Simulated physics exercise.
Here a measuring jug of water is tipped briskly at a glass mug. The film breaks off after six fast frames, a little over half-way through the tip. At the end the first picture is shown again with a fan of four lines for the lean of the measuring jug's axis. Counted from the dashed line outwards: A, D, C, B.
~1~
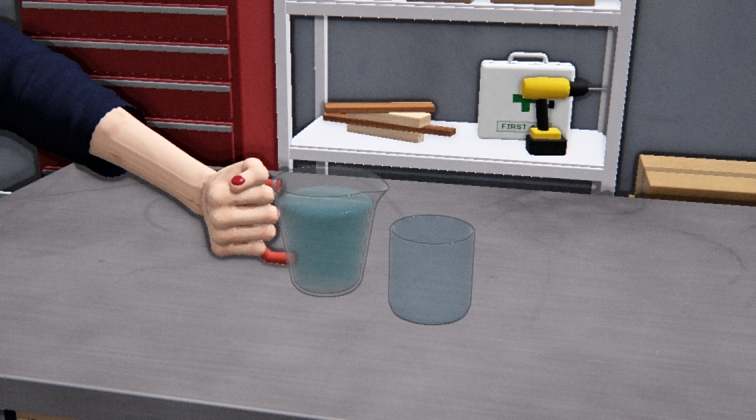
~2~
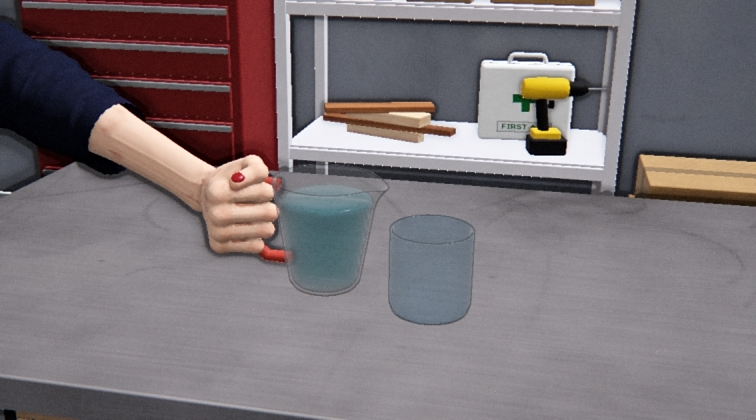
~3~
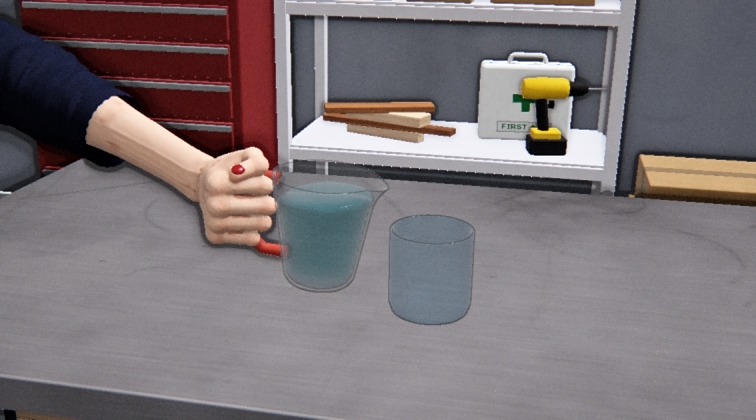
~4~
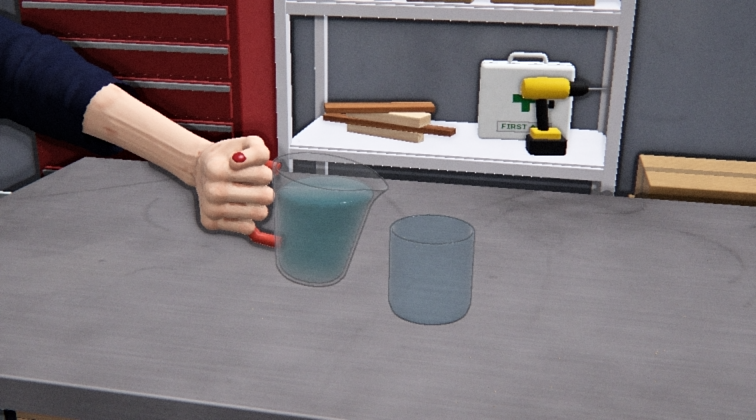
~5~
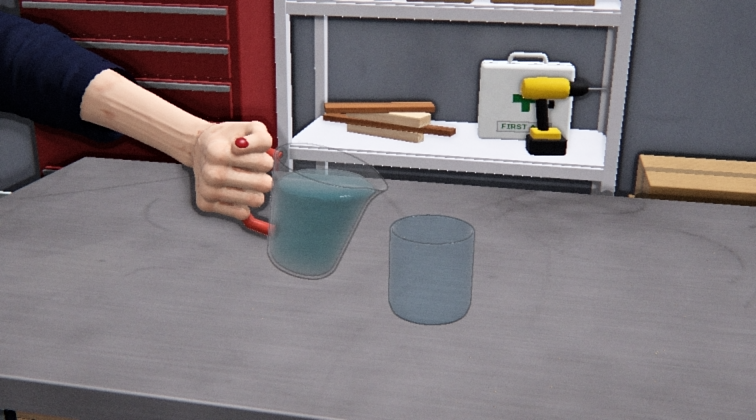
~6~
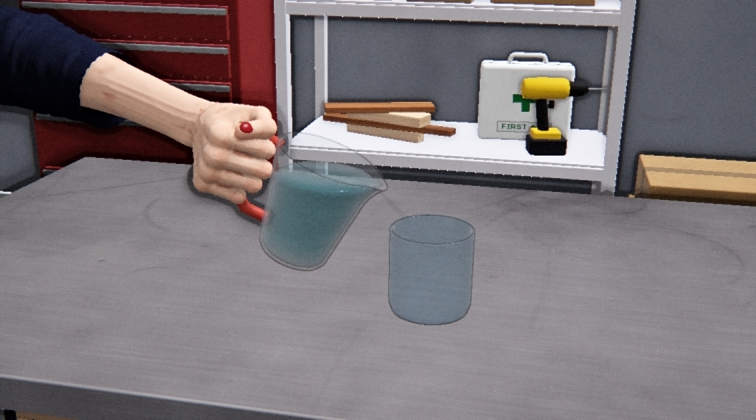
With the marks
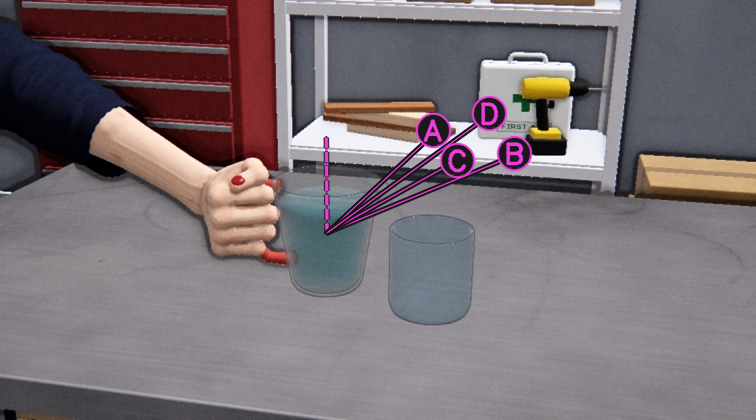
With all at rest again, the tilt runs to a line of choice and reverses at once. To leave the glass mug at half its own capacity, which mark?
Go for C.
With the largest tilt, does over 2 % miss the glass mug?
No.
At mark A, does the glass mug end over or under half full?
Under half.
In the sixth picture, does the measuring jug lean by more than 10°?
Yes.
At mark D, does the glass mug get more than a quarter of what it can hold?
Yes, it does.
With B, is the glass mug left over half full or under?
Over.
On the marked copy, A at (422, 144); B at (499, 161); C at (441, 168); D at (476, 124).
With A, the glass mug ends with about 28 % of what it can hold.
With B, the glass mug ends with about 64 % of what it can hold.
With C, the glass mug ends with about 50 % of what it can hold.
With D, the glass mug ends with about 39 % of what it can hold.
